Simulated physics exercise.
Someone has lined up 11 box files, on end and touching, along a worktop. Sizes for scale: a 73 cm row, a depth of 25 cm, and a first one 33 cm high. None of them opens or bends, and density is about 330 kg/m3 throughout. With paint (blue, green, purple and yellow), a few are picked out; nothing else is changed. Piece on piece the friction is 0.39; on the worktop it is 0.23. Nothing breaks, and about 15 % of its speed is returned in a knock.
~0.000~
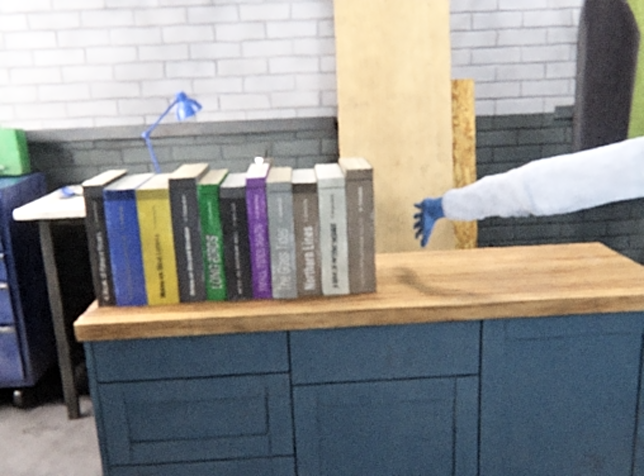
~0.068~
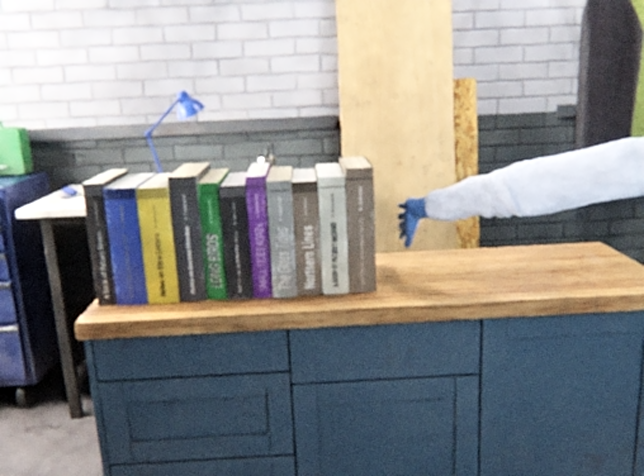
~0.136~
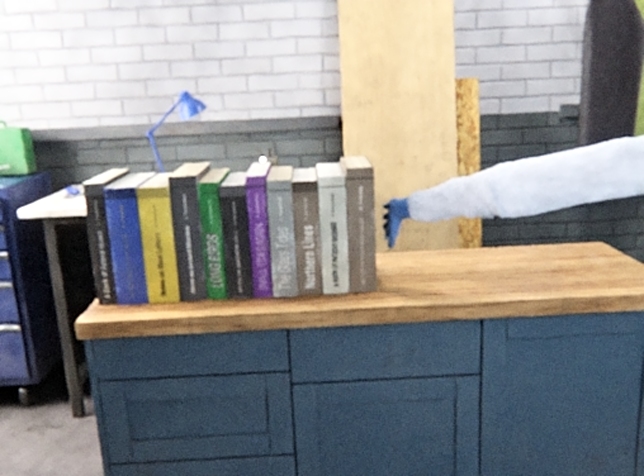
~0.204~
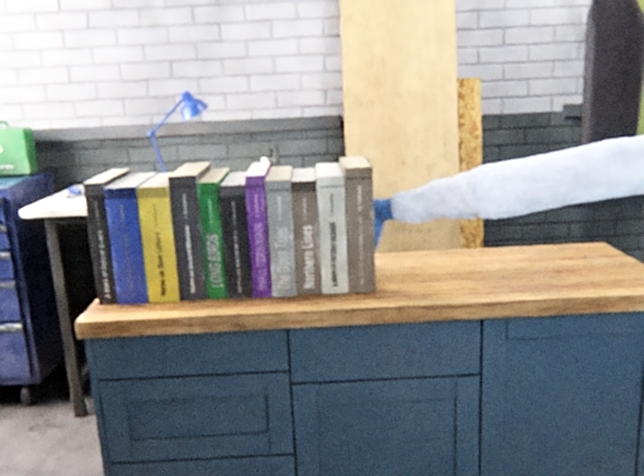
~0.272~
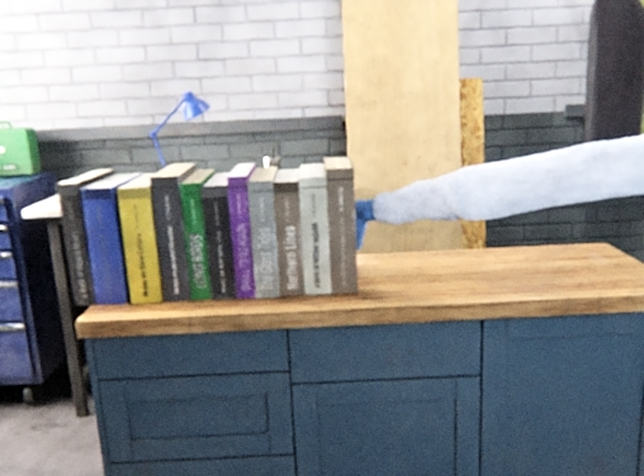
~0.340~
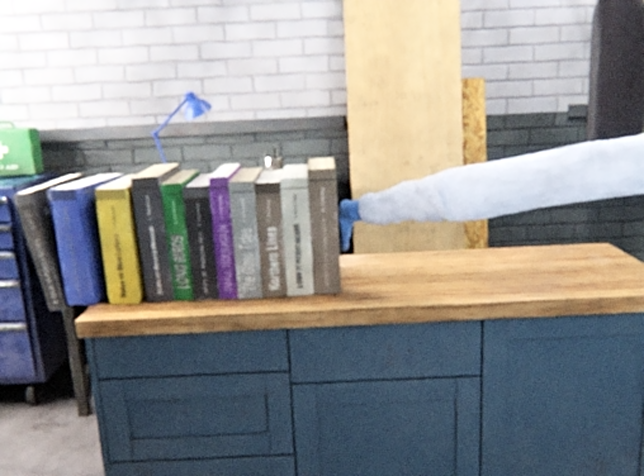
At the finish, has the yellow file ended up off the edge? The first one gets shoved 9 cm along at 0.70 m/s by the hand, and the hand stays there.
Yes.
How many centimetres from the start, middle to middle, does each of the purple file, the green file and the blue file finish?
Net displacement, roughly: Purple ~ 30 cm, green ~ 100 cm, blue ~ 100 cm.
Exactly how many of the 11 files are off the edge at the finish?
I make it 5 of them.
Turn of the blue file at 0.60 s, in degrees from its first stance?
Something like 50°, give or take.
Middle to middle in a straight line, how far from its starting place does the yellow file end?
Roughly 90 cm.
Around 0.60 s, 2 of the 11 files off the edge; yellow file tipped 18°; blue file tipped 53°, 21 cm lower.
Around 1.12 s, 4 of the 11 files off the edge; yellow file tipped 35°, 71 cm lower; green file on its side.
Finally (1.8 s), 5 of the 11 files off the edge; yellow file tipped 23°, 75 cm lower; green file upside down; blue file on its side.
